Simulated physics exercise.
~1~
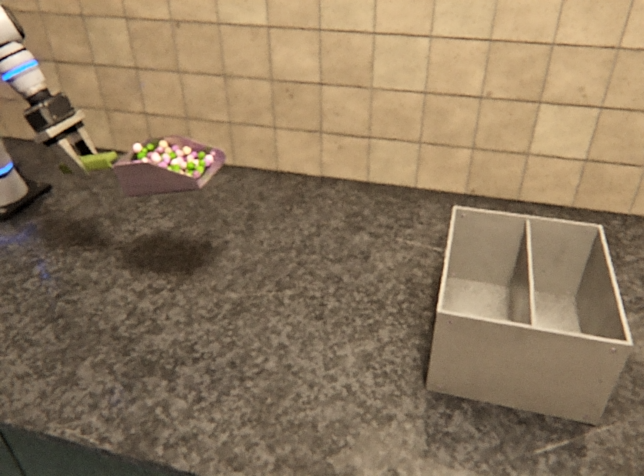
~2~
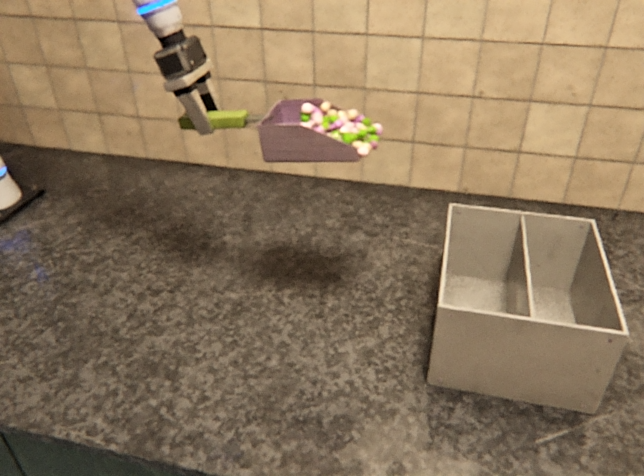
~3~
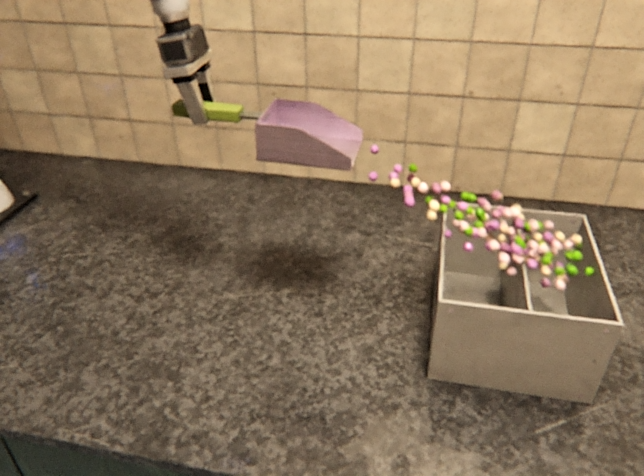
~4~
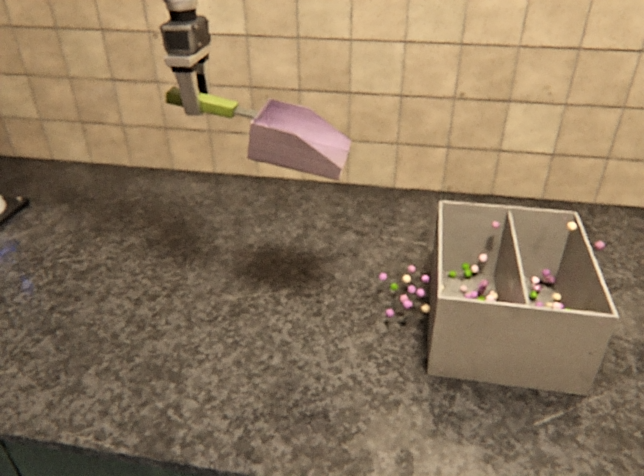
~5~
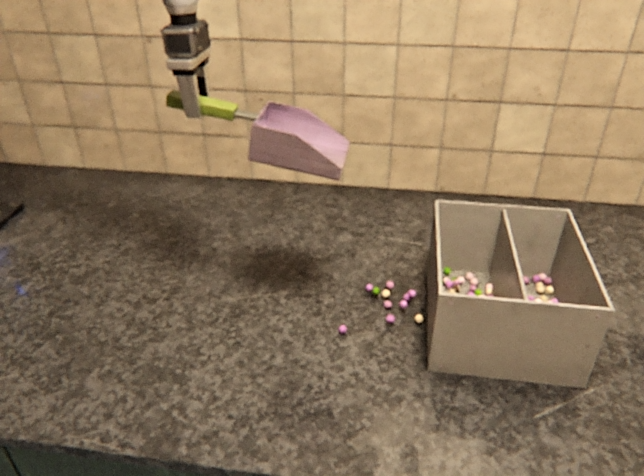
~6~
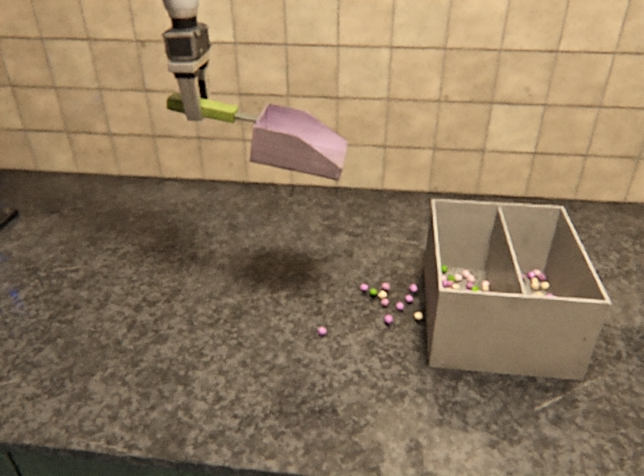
In this clip, a robot arm swings a purple scoop of small round sweets to the right, then tips it forward, flinging them toward a divided grey bin; most land in both compartments, while several scatter on the dark countertop beside it and the emptied scoop stays tilted.
